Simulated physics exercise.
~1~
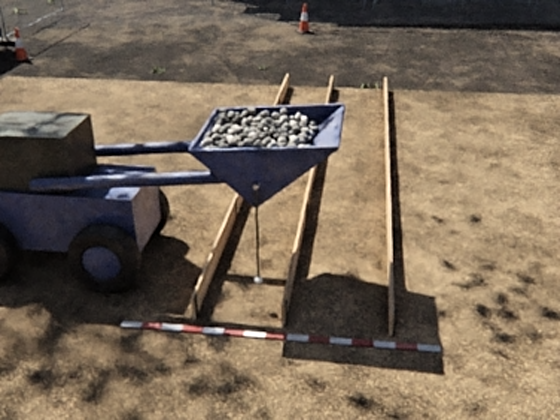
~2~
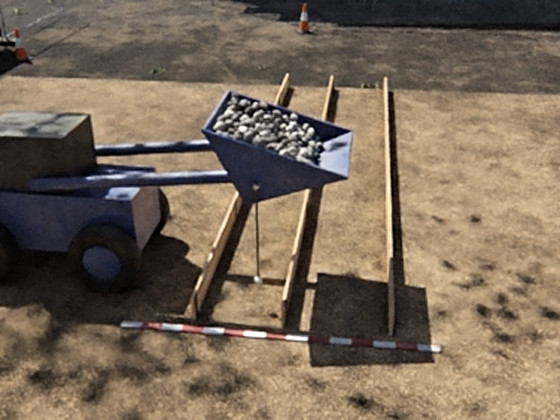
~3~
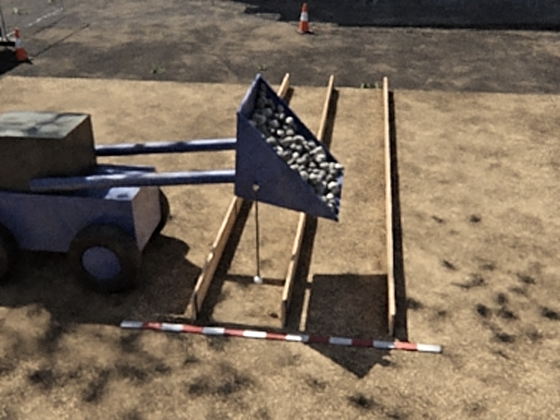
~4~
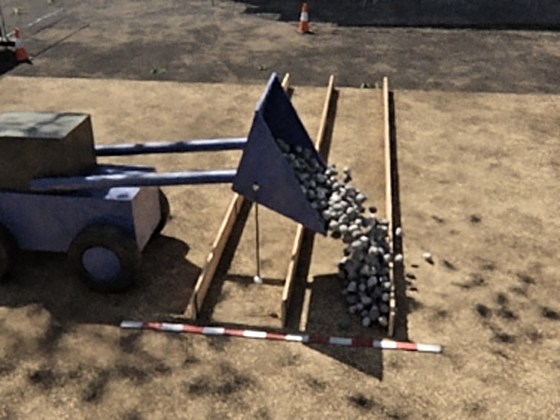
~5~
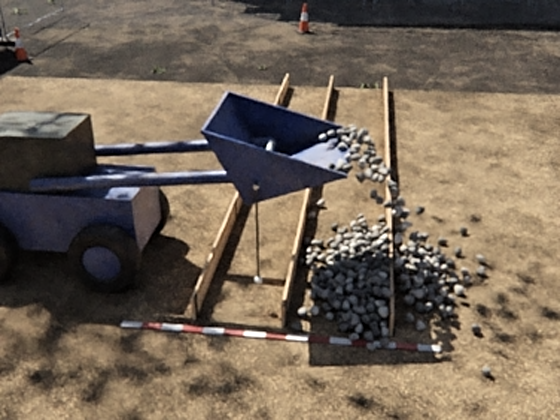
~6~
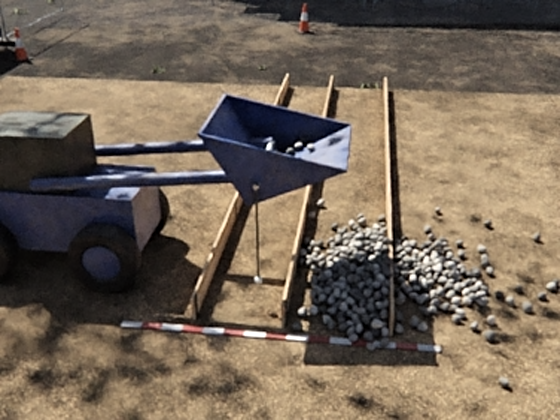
A blue loader tipped its raised bucket down to the right, pouring grey stones into the far bay between the boards and over the last board, then tilted the bucket back up with a few stones still inside, leaving the near bay empty.
